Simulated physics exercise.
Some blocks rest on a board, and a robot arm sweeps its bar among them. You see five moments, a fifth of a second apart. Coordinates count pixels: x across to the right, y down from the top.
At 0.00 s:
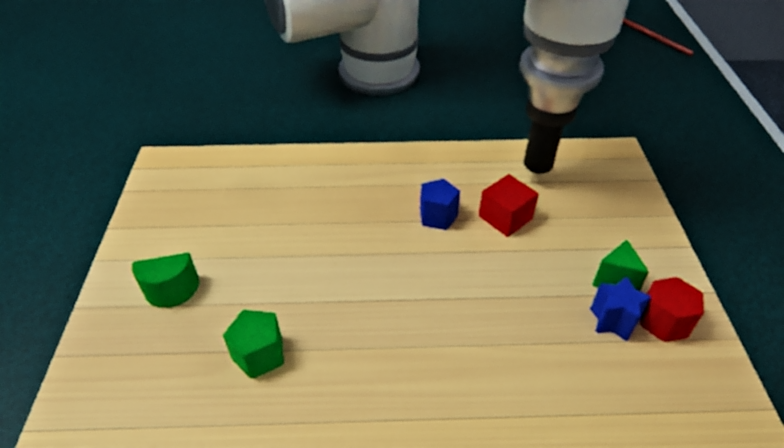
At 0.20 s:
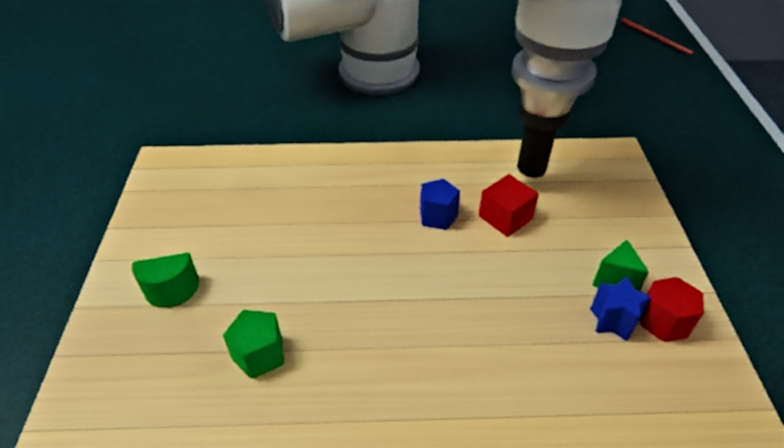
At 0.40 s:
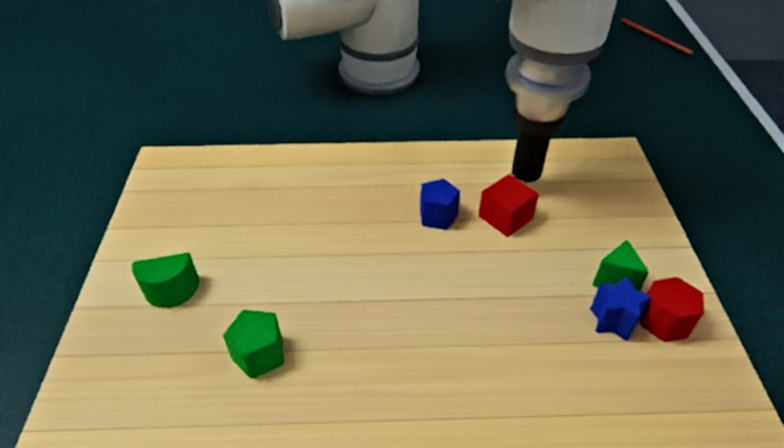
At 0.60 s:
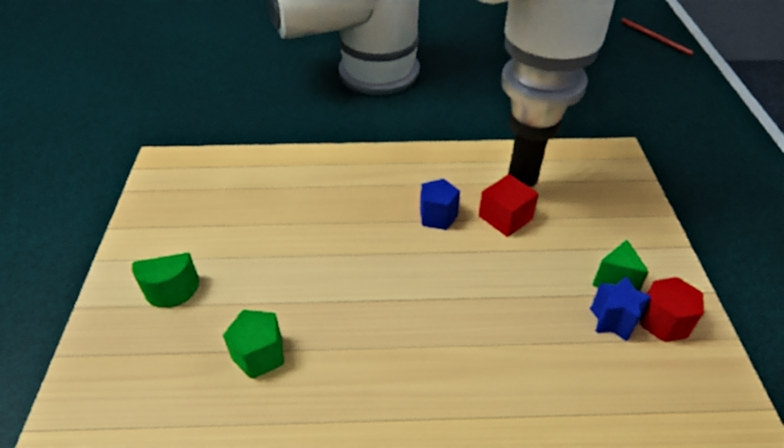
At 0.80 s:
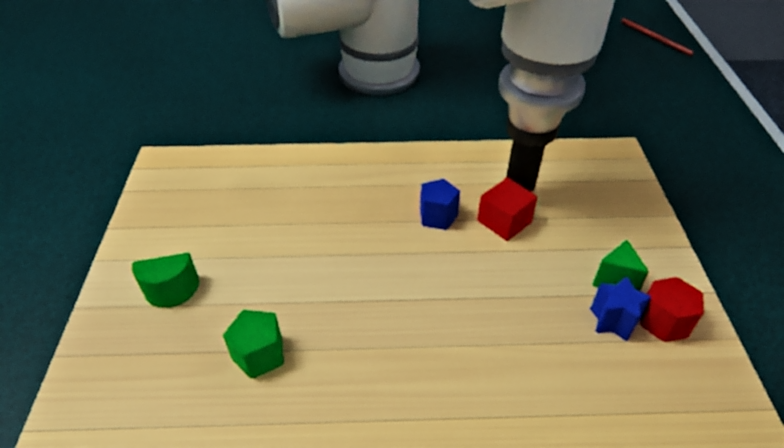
The robot arm eased its black bar slightly left and down toward the red block near the top of the wooden board, nudging it very slightly, while the blue and green blocks stayed still.
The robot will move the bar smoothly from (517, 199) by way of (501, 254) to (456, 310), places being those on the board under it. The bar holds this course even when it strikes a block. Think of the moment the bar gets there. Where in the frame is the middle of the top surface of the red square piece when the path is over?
At (473, 320).
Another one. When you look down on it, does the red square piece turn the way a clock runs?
No
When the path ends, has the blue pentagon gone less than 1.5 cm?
My answer is yes.
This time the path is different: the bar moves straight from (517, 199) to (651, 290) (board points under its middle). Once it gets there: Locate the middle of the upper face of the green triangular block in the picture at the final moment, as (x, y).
Final place: (649, 284).
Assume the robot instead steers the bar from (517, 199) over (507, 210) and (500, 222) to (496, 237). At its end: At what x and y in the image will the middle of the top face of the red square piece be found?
Its top centre lands on (499, 239).
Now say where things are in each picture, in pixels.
The first frame shows bar tip at (538, 165); block tops, blue pentagon at (440, 191); red square piece at (511, 191).
The second frame shows bar at (532, 168); blocks unchanged.
The third frame shows bar at (526, 173); blocks unchanged.
The fourth frame shows bar at (523, 178); blocks unchanged.
The fifth frame shows bar at (521, 183); blue pentagon at (440, 191); red square piece at (509, 195).
On the path given first. One third of the way, bar at (509, 221); red square piece at (499, 236).
Two thirds of the way, bar at (495, 260); red square piece at (489, 281), turned 20° anticlockwise.
At the end, bar at (458, 295); blue pentagon in place; red square piece at (473, 320), turned 70° anticlockwise.
